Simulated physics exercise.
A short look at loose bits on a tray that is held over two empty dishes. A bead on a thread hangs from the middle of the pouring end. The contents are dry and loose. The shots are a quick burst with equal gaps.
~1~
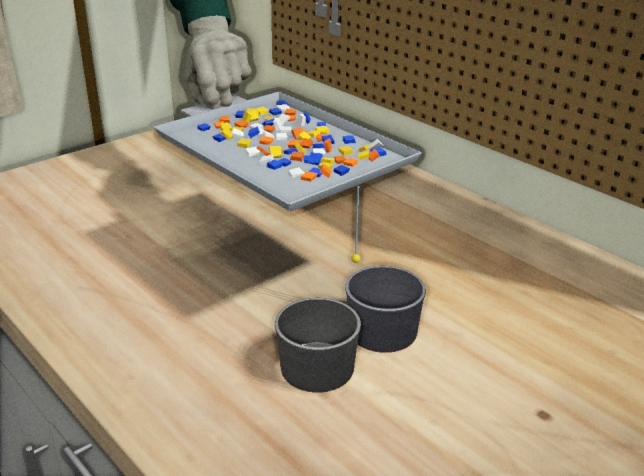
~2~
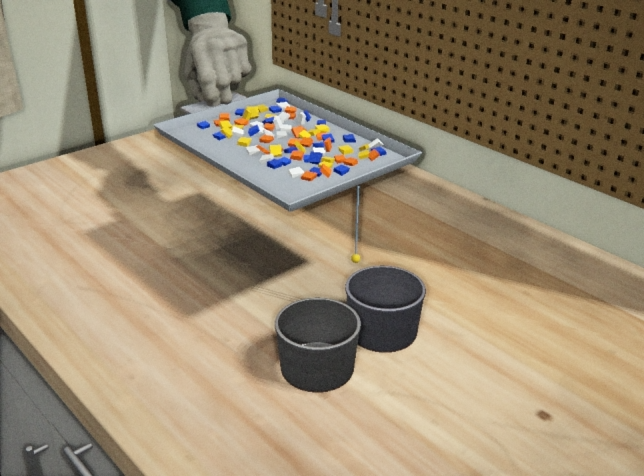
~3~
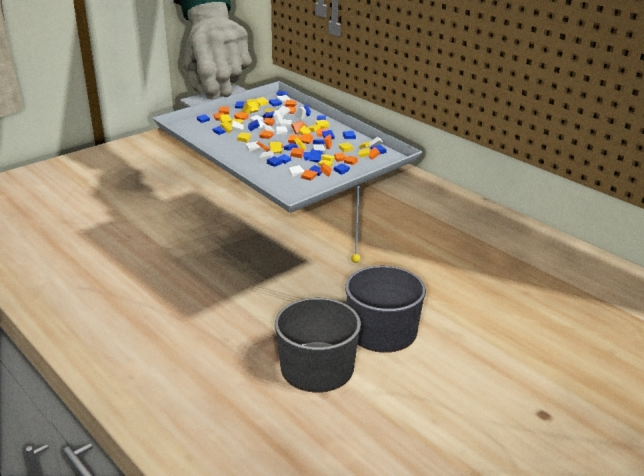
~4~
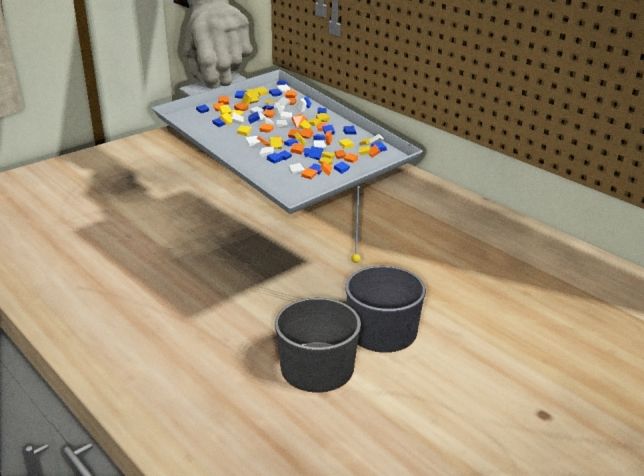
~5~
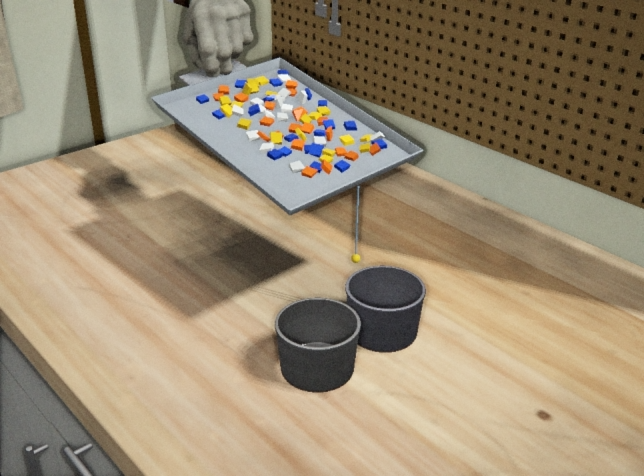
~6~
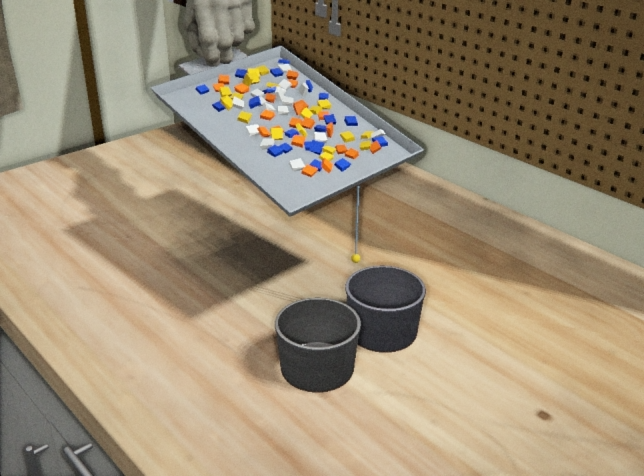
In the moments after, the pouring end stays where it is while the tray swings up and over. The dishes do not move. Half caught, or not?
They take the larger part between them.
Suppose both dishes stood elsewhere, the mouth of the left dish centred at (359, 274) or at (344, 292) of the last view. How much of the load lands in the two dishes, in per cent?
The first gives 20 %, the second 50 %.
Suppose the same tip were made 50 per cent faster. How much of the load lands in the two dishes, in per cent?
Roughly 70 in a hundred.
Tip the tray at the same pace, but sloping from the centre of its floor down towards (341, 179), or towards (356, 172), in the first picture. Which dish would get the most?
First the dish on the right, then the right one.
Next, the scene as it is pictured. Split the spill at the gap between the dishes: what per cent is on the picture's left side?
Some 80 per cent.
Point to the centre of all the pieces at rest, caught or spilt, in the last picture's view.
Roughly at (334, 349).
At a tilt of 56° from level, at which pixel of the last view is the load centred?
At about (329, 173).
Just after the last frame, tray tipped steeply; almost all on the tray; just a few in the air.
A moment on, tray tipped right over; roughly a quarter on the tray; roughly a third in the left dish; about a tenth in the right dish; about a tenth outside both; about a tenth in the air.
Further on, tray tipped past a quarter turn; roughly a third in the left dish; roughly a quarter in the right dish; roughly a third outside both.
When it is over, tray tipped past a quarter turn; roughly a third in the left dish; roughly a quarter in the right dish; roughly a third outside both.
